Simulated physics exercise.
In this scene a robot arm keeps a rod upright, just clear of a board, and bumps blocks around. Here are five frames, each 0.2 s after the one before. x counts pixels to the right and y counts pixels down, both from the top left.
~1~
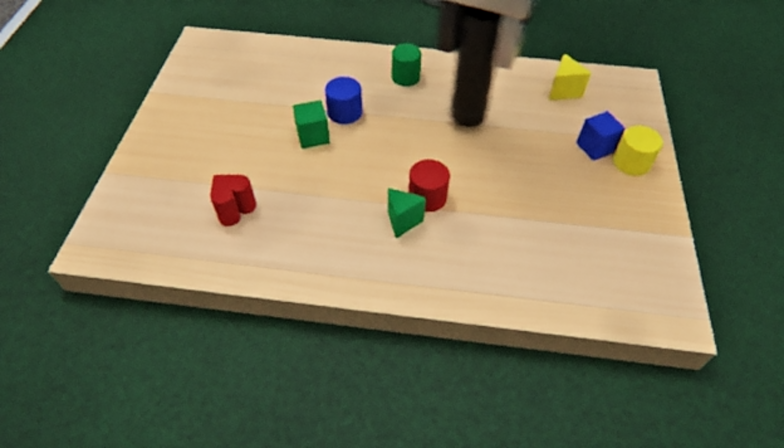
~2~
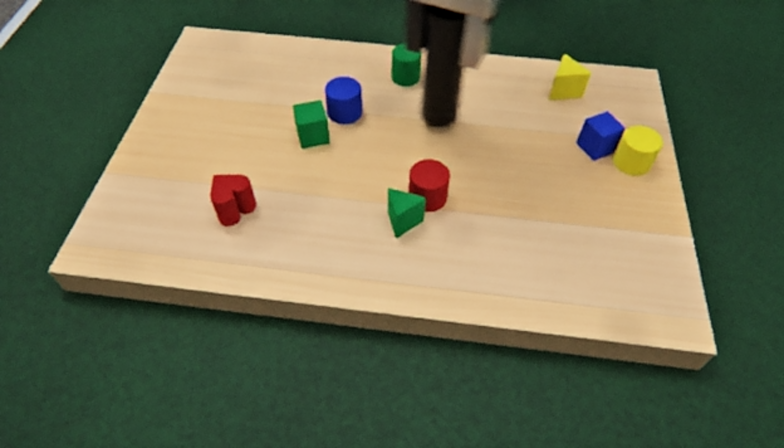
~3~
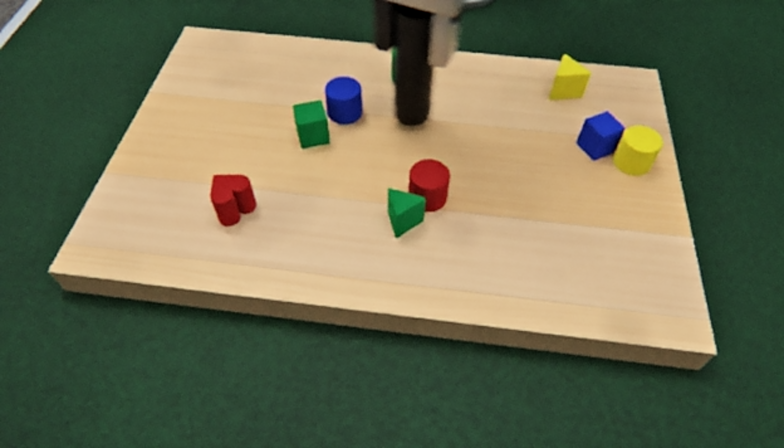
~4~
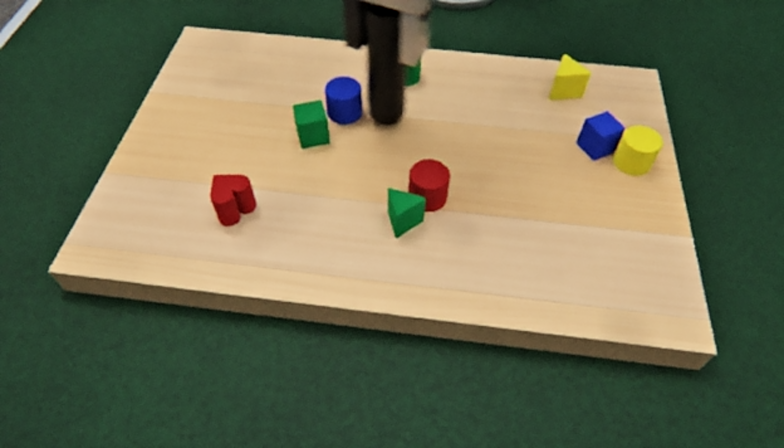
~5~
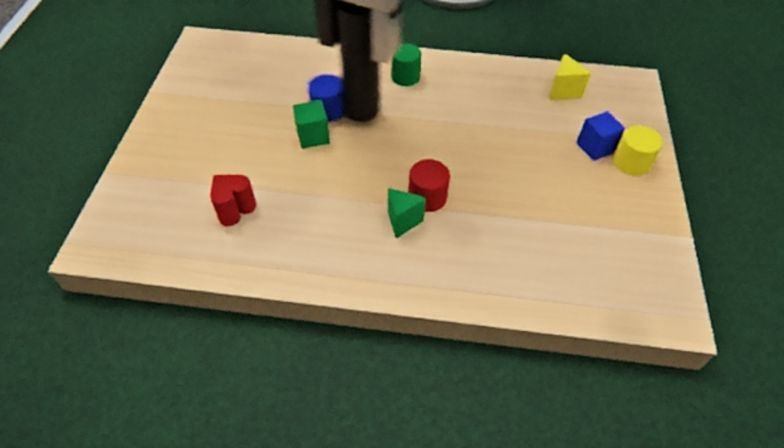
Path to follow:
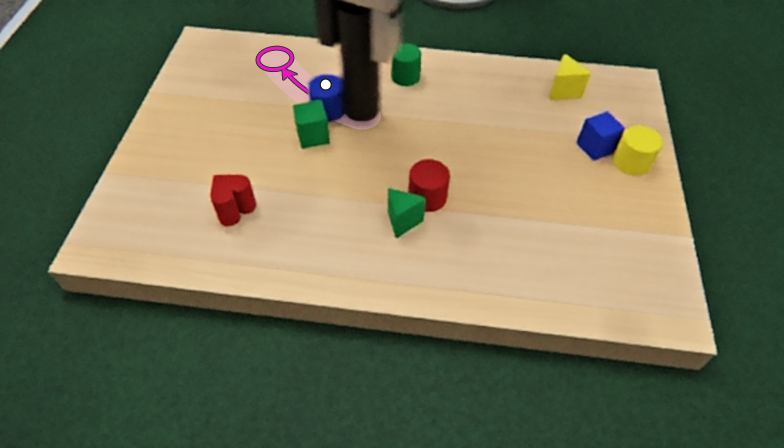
At the start, a dark rod stands among colored blocks scattered over a wooden board, right of the blue and green blocks near the back. The rod slides steadily left, passing in front of the green cylinder, while the blocks stay still. It then nudges the blue cylinder slightly left, behind the green cube.
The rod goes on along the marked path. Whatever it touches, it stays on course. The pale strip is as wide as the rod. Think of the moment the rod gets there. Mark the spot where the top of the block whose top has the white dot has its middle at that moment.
About (258, 69).
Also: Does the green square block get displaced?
No
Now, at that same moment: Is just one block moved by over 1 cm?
Yes, I think so.
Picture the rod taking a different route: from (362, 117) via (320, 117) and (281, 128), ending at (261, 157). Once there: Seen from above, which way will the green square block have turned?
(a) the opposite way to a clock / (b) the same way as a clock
a (the opposite way to a clock)
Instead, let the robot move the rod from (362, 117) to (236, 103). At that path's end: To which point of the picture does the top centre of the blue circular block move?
Expect it around (224, 55).
The line goes from (362, 117) by way of (325, 101) and (295, 81) to (275, 59); the dot is on the blue circular block.
What follows on the original path. One third of the way, rod at (323, 94); blue circular block at (283, 75).
Two thirds of the way, rod at (293, 74); blue circular block at (258, 69).
At the end, rod at (274, 52); green square block unmoved; blue circular block at (258, 69).
